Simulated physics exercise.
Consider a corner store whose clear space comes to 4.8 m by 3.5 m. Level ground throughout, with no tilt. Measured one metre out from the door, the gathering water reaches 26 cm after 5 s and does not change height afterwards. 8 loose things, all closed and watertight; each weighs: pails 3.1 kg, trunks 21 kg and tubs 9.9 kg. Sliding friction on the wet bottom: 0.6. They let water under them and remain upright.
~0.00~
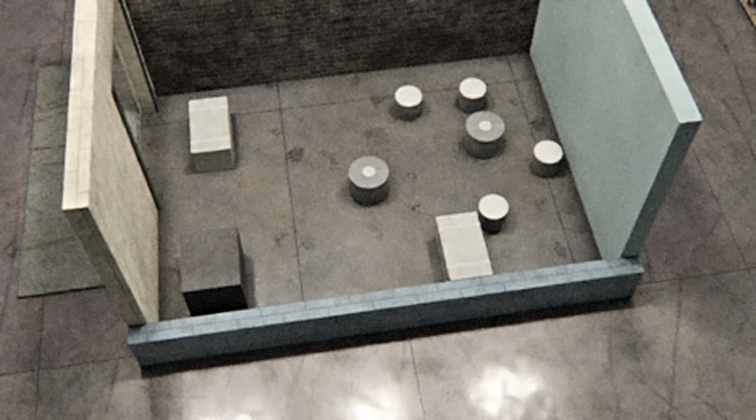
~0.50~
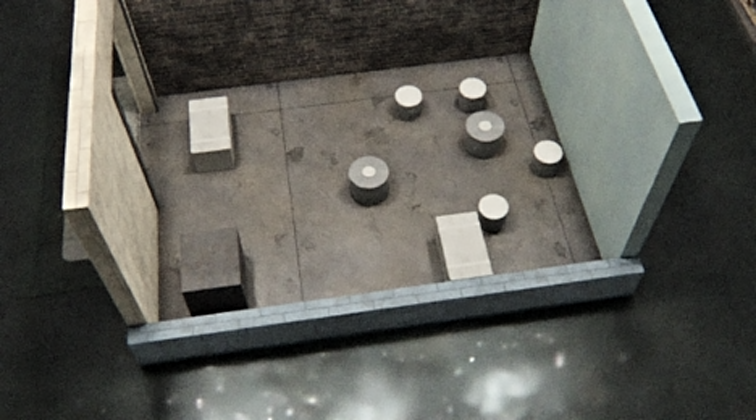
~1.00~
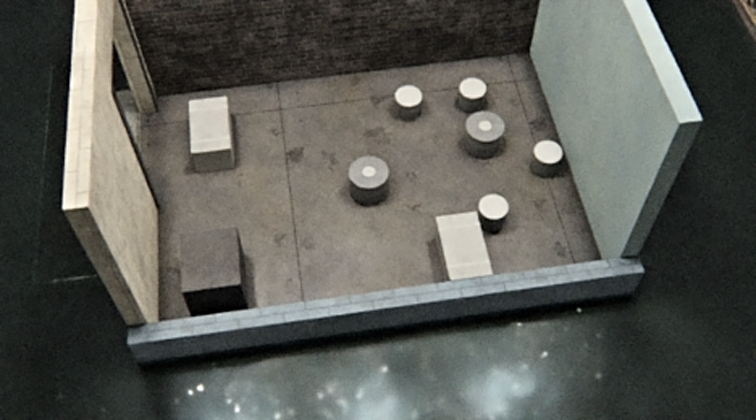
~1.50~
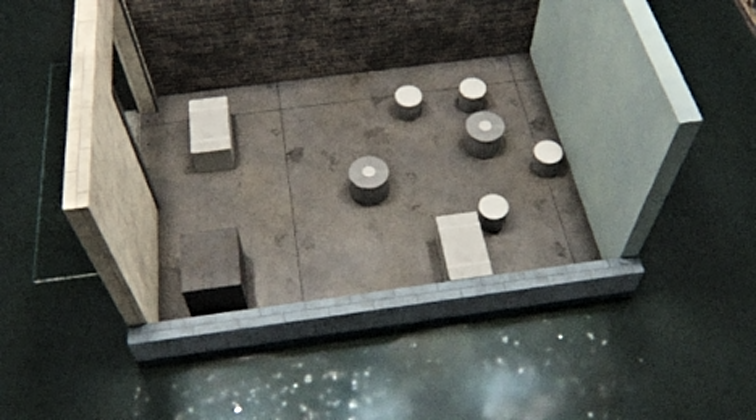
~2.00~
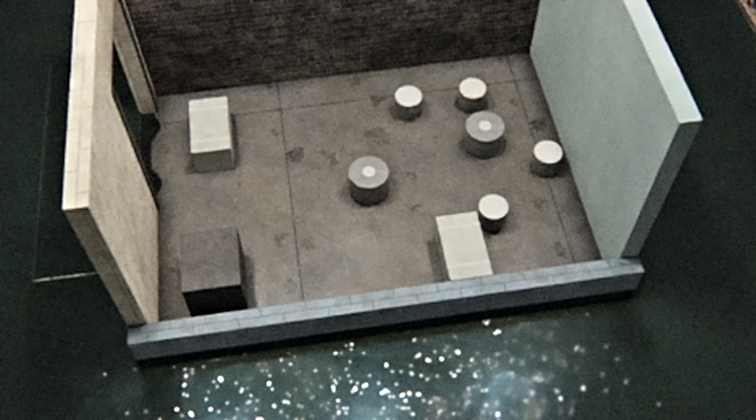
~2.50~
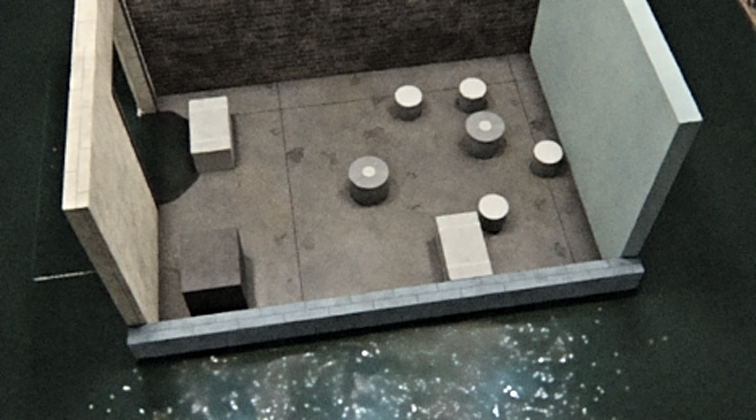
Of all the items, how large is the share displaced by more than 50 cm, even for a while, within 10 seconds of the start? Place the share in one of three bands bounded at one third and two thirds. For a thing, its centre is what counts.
It goes in the band two thirds or more.
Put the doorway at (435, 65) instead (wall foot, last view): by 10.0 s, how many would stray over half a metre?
Then the count would be 7.
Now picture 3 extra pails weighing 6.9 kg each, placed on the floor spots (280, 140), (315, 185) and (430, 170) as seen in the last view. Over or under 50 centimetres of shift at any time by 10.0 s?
The three, in order: Larger, larger, larger.
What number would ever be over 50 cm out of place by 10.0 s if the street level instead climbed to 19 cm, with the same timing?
Then the count would be 6.
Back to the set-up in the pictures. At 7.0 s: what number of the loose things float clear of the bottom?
It comes to 2.
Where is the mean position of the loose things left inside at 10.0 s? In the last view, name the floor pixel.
Somewhere near (519, 205).
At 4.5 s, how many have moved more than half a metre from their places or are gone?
By that point, 1.
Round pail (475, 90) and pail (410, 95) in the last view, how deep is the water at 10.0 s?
Depth approx. 19 cm / 18 cm.
After 3.5 s 0 of 8 are over 50 cm from their spots; 0 afloat.
After 4.5 s 1 of 8 are over 50 cm from their spots; 0 afloat.
After 7.0 s 4 of 8 are over 50 cm from their spots; 2 afloat.
After 10.0 s 8 of 8 are over 50 cm from their spots, and 8 have been at some point; 8 afloat.
